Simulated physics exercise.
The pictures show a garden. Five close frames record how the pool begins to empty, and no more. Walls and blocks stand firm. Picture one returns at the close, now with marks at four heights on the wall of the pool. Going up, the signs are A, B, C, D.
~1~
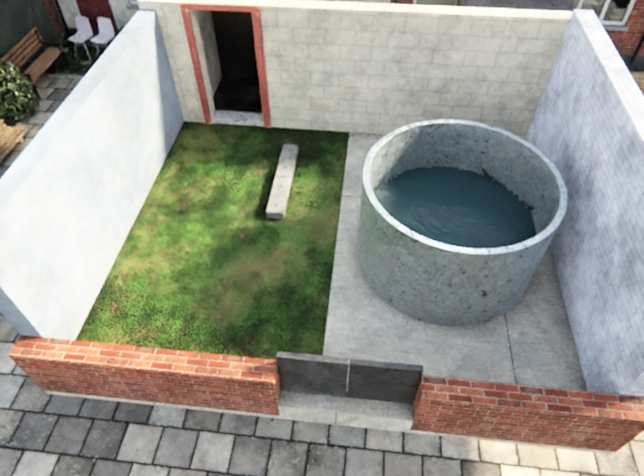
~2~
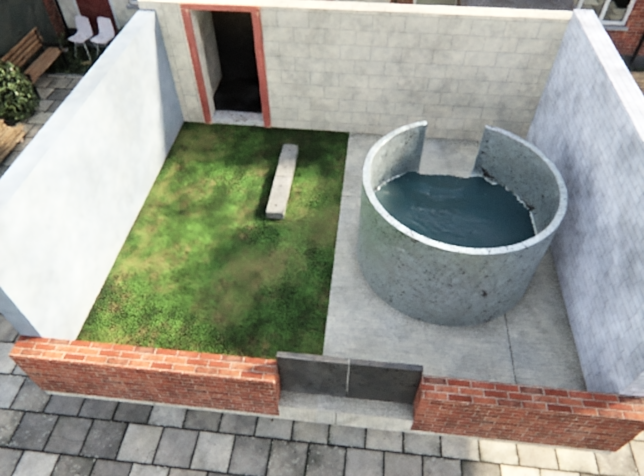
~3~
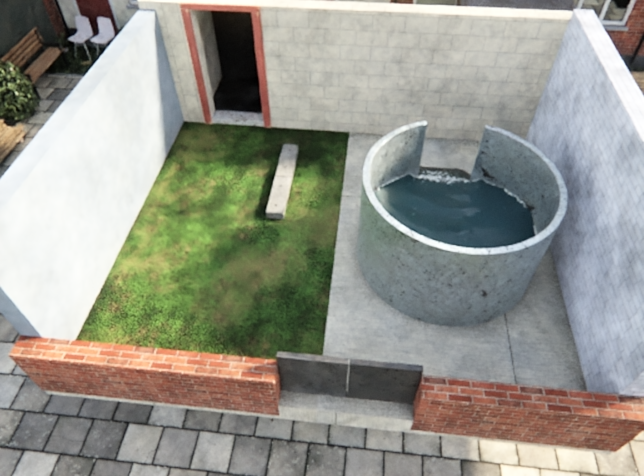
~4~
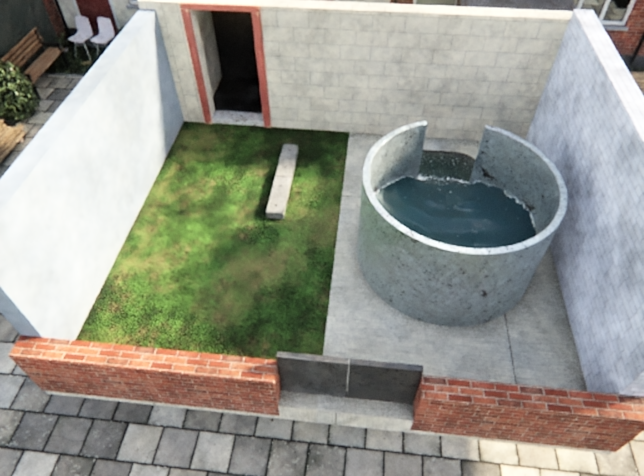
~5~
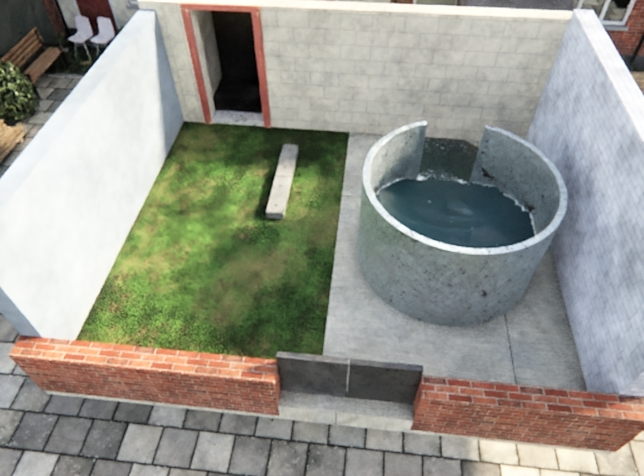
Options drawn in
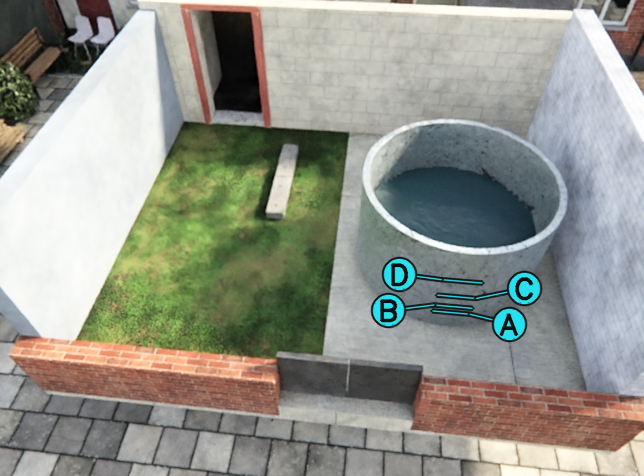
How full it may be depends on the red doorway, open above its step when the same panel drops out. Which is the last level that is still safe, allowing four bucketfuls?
The limit is D.
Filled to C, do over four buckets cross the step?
No.
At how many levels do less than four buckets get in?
All four.
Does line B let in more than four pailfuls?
No.
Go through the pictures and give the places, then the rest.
In the first frame, water in the pool at rest, its middle at (450, 221); foot of the red doorway at (238, 125); shut gate at (349, 365).
In the second frame, water covers 1 % of the ground, its front hidden from here.
In the third frame, water covers 3 % of the ground, its front hidden from here.
In the fourth frame, water covers 6 % of the ground, its front hidden from here.
In the fifth frame, water covers 11 % of the ground, its front hidden from here.
On the marked copy, A at (451, 312); B at (453, 306); C at (456, 296); D at (461, 281); from the bottom up A, B, C, D.
If A is chosen, nothing gets over.
If B is chosen, nothing gets over.
If C is chosen, nothing gets over.
If D is chosen, a bucket or two gets in.
